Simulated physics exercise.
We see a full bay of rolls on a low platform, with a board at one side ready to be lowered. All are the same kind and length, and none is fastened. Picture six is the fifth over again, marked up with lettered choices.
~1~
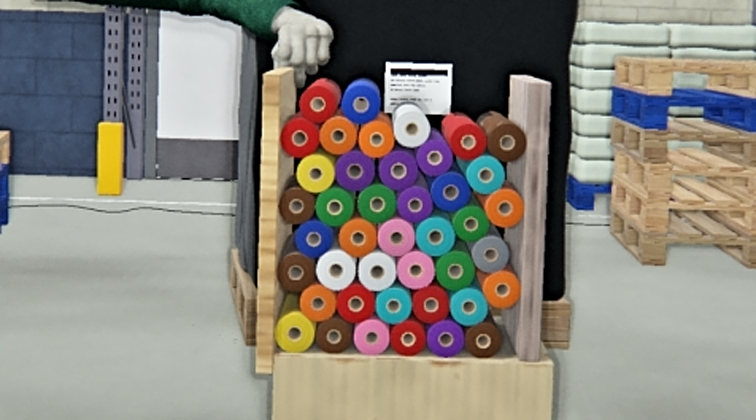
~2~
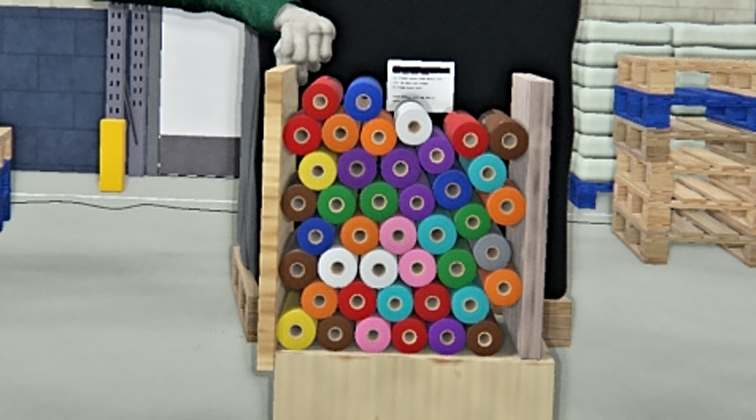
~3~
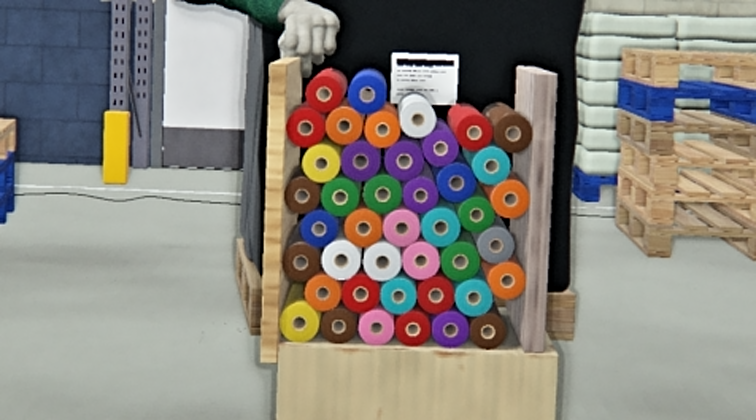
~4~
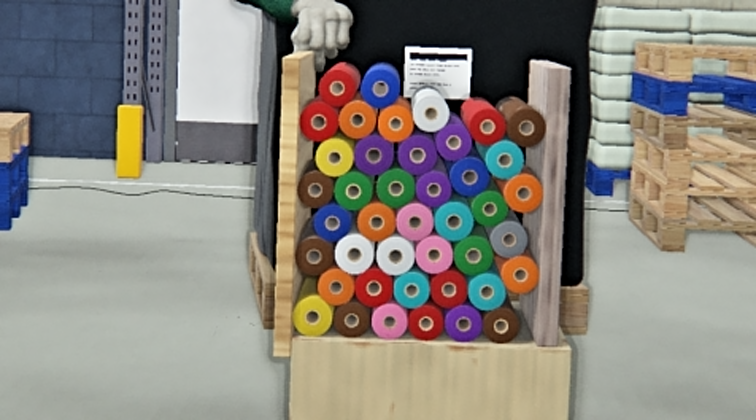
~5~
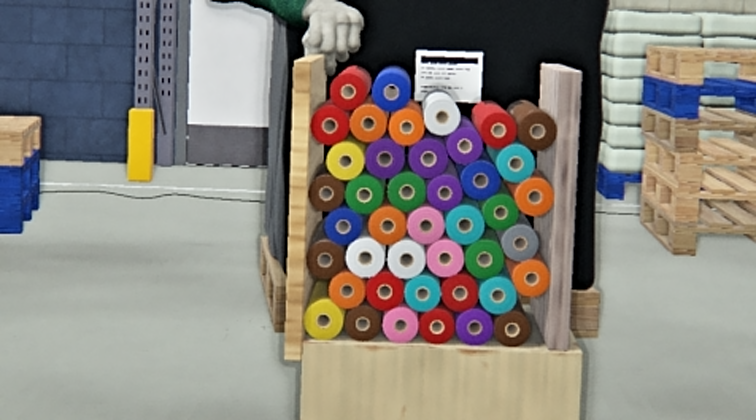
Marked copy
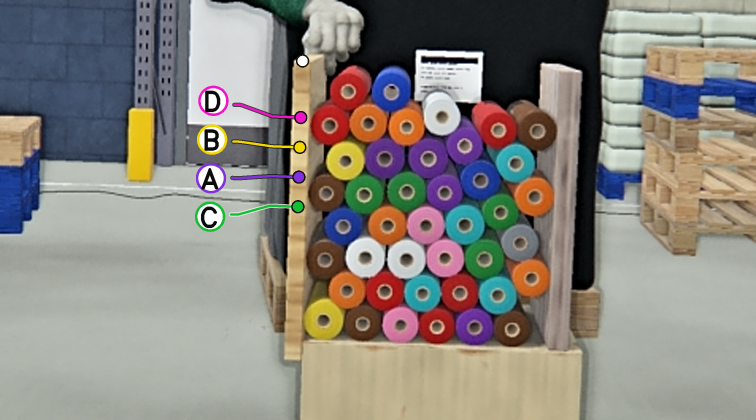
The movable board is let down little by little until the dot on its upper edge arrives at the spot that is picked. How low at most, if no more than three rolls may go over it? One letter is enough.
It can be let down to C.
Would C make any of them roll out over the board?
At C: Yes.
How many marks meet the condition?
The number is four.
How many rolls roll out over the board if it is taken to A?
At A the number is two.
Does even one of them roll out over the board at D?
At D: No.
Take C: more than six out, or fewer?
Fewer than six.
On the marked copy, A at (299, 177); B at (300, 147); C at (298, 207); D at (301, 118); the white dot at (303, 61).
Following C. Soon after the start, top of the board (310, 127).
Later, top of the board (307, 200).
In the end, top of the board (307, 207), two out over the board.
As for the rest, A two out over the board; B none out over the board; D none out over the board.
